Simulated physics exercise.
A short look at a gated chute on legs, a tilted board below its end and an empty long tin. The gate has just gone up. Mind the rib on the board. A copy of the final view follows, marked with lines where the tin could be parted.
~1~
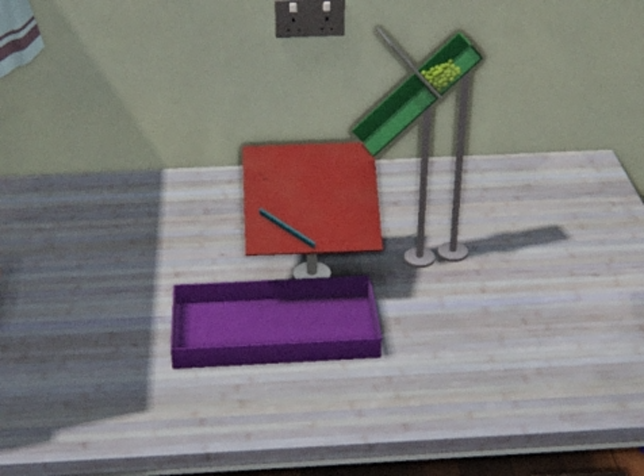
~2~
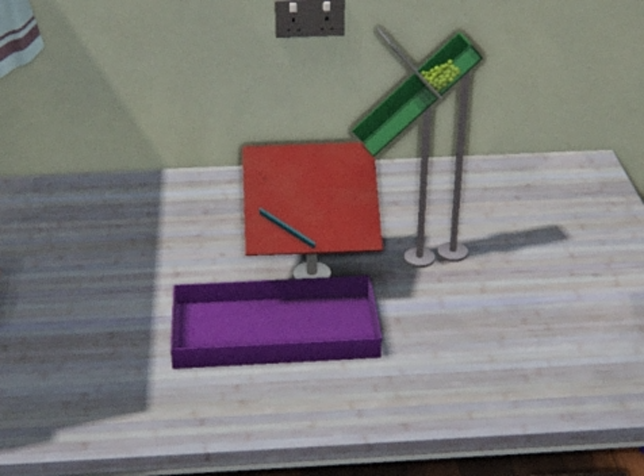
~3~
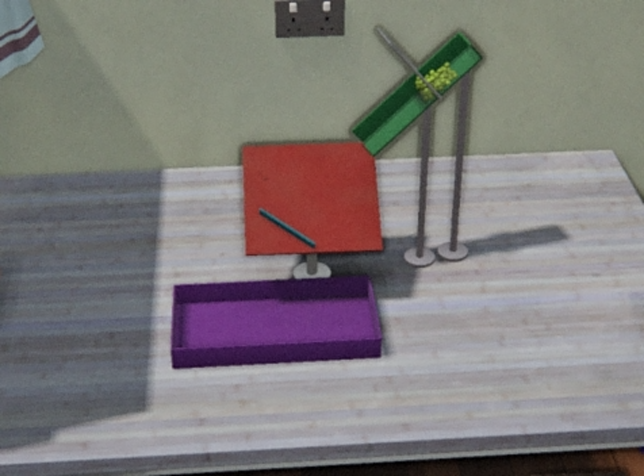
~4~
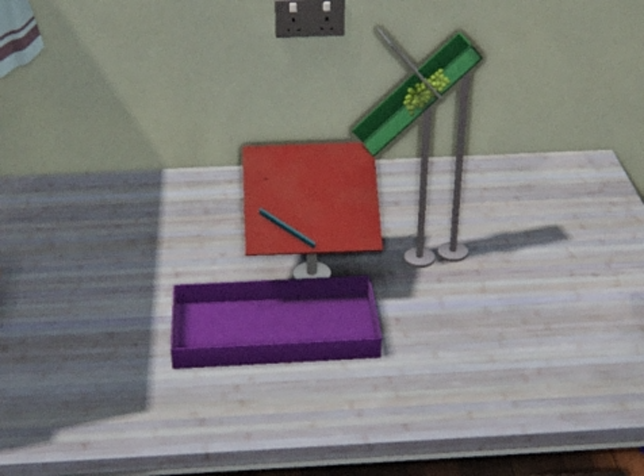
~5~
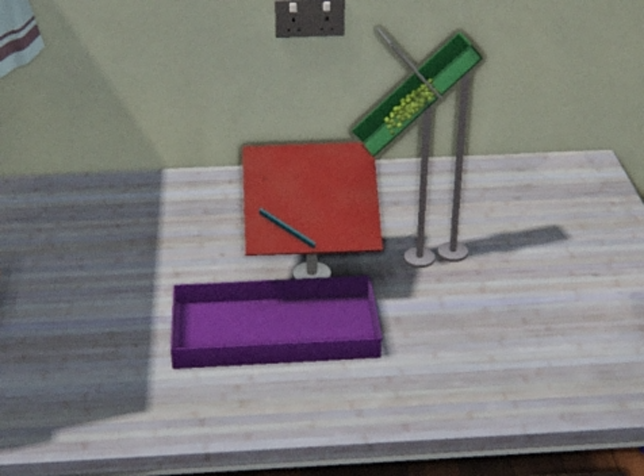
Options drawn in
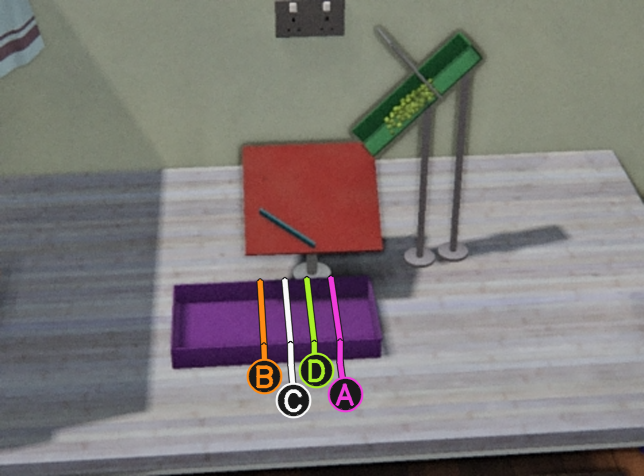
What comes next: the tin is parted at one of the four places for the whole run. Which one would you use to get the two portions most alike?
The best line is A.
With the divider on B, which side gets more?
Right.
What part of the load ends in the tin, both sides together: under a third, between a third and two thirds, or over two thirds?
Over two thirds.
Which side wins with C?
More lands on the right.
On the marked copy, line A crosses the front rim at (340, 340); line B crosses the front rim at (263, 344); line C crosses the front rim at (290, 343); line D crosses the front rim at (314, 342).
With A, of what is caught, about a third on the left of the divider, about two thirds on the right.
With B, of what is caught, a small part on the left of the divider, nearly all on the right.
With C, of what is caught, a small part on the left of the divider, nearly all on the right.
With D, of what is caught, a small part on the left of the divider, most on the right.
